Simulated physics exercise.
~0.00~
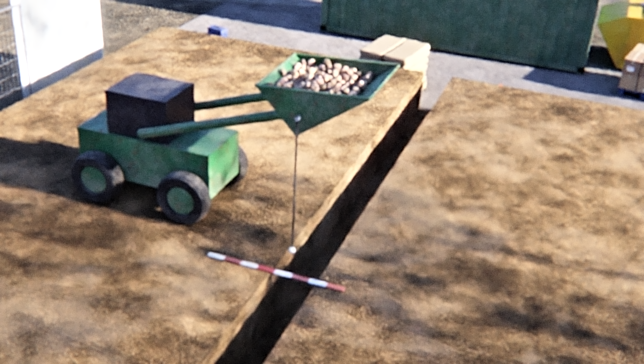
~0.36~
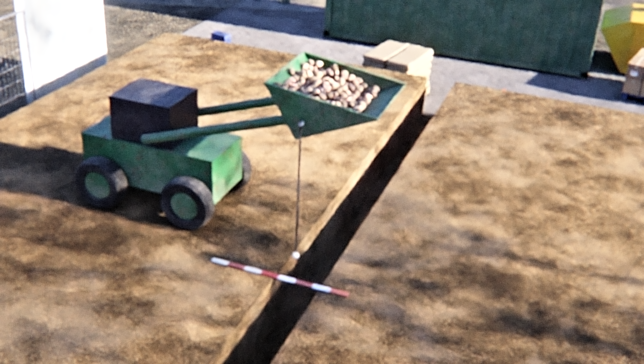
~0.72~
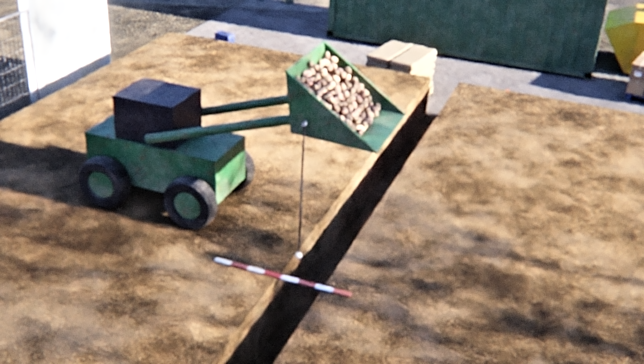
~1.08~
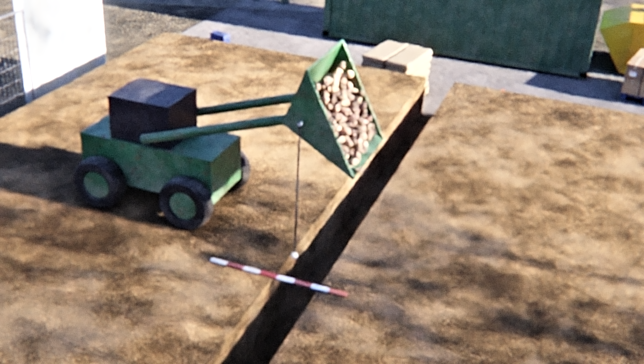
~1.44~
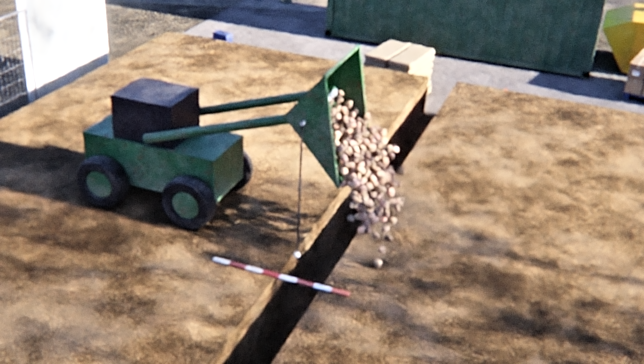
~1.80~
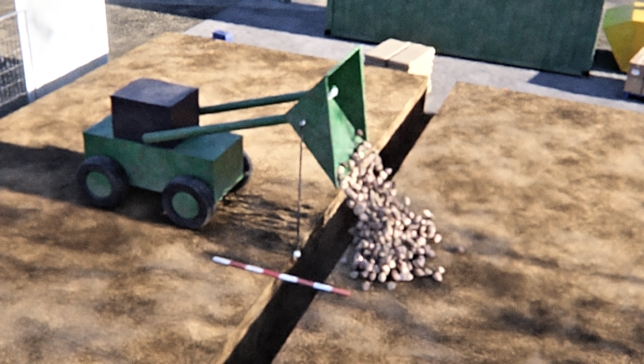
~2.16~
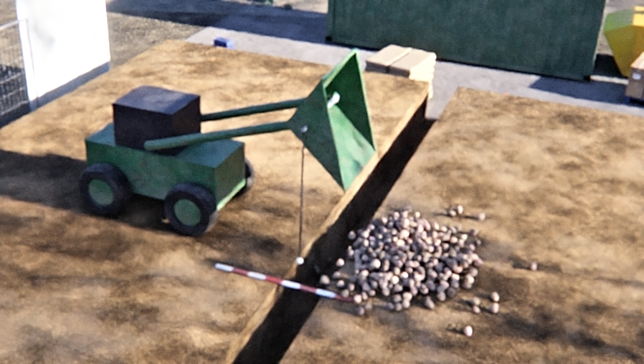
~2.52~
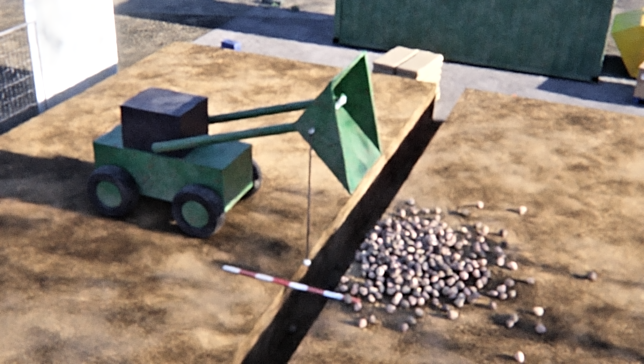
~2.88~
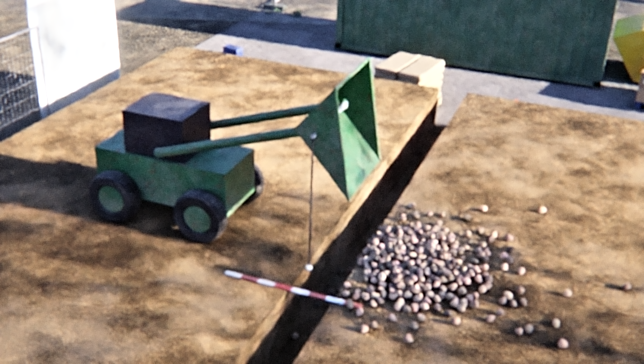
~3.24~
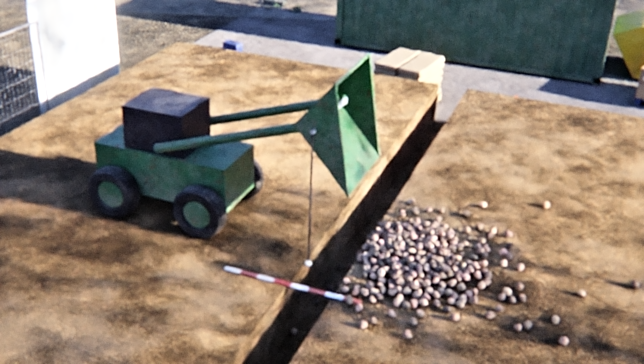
A green loader's raised bucket, full of rounded stones, tips forward beside a narrow trench until the stones pour out to the right. Nearly all land beyond the trench, spreading into a low pile with a few scattered strays, while the emptied bucket stays tilted down.
